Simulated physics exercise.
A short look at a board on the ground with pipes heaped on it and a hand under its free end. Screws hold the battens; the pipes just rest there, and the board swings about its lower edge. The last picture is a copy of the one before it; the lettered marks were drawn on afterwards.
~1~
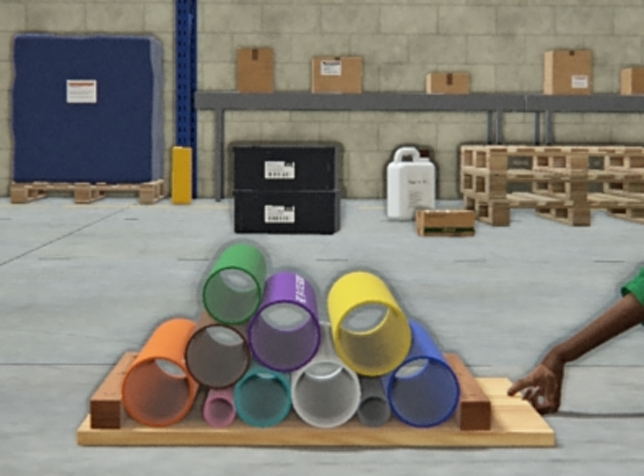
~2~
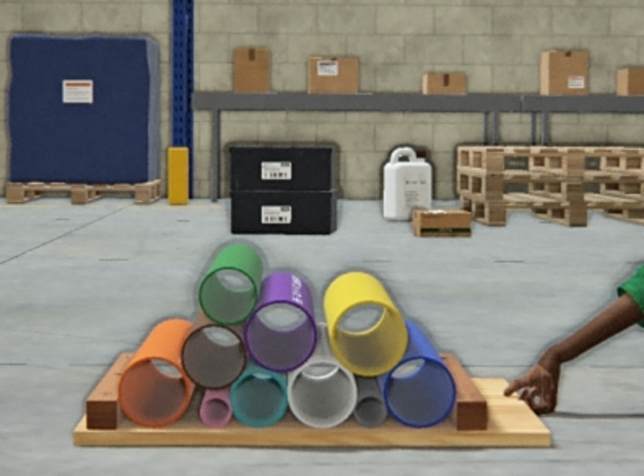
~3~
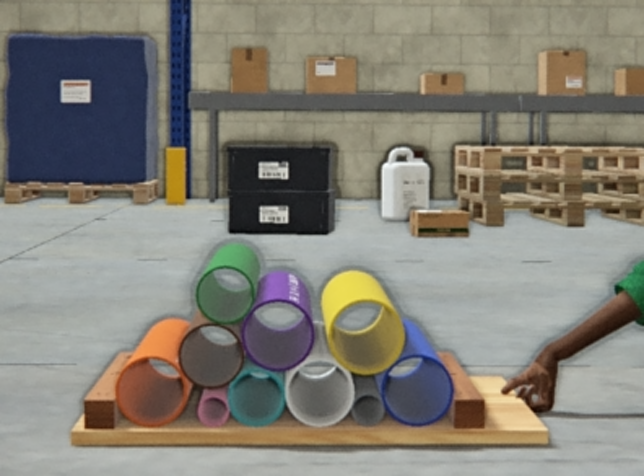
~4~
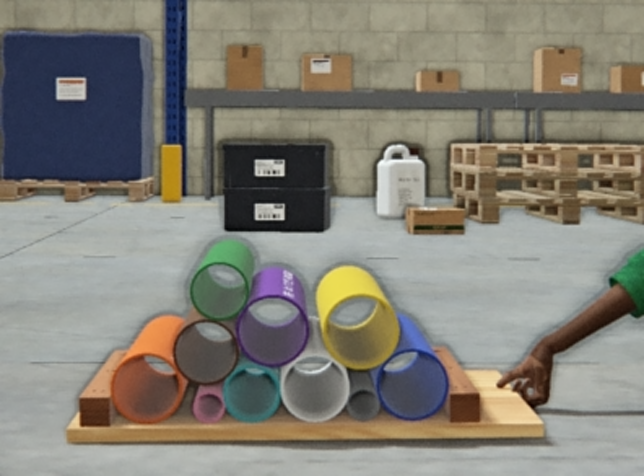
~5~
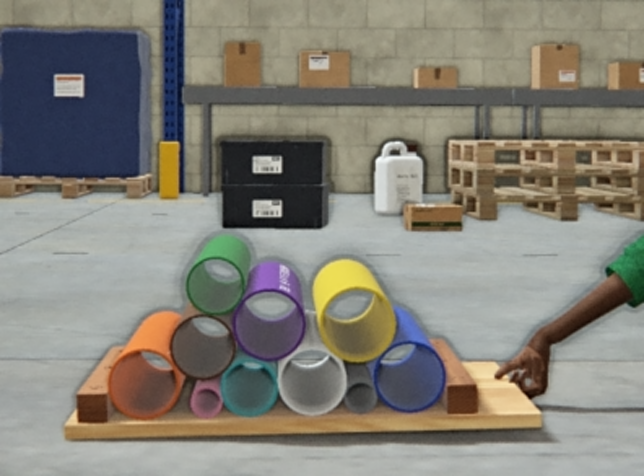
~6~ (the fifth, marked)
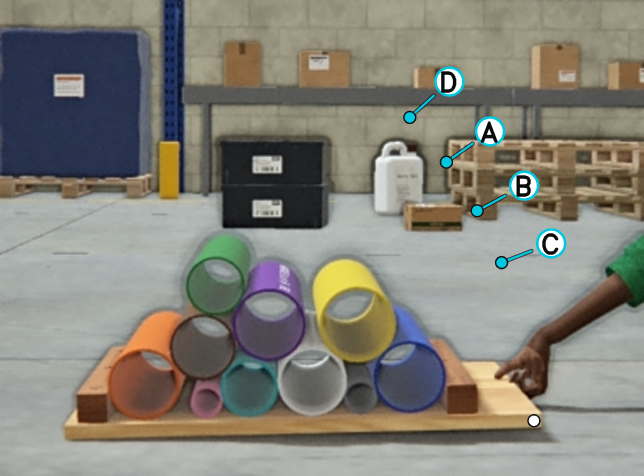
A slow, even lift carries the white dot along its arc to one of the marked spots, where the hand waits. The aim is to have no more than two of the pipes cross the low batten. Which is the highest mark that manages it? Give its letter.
Lift it to A and no more.
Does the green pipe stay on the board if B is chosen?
The green pipe: No.
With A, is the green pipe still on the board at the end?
No.
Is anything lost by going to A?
At A: Yes.
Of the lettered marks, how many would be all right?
The number is three.
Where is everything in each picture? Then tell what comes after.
The first picture shows brown pipe (218, 357); yellow pipe (373, 338); purple pipe (285, 336).
The second picture shows purple pipe (281, 336); green pipe (228, 296).
The third picture shows board (308, 394); grey pipe (368, 410); blue pipe (417, 390); brown pipe (211, 356).
The fourth picture shows board (304, 389); orange pipe (147, 388); pink pipe (209, 408).
The fifth picture shows board (301, 383); orange pipe (144, 384); pink pipe (207, 403).
On the marked copy, A at (446, 162); B at (477, 211); C at (502, 262); D at (410, 117); the white dot at (534, 421).
Following A. Soon after the start, board at 20°.
Later, board at 36°.
In the end, board at 36°, two over the low batten (brown, green).
As for the rest, B two over the low batten (brown, green); C one over the low batten (green); D four over the low batten (brown, yellow, purple, green).
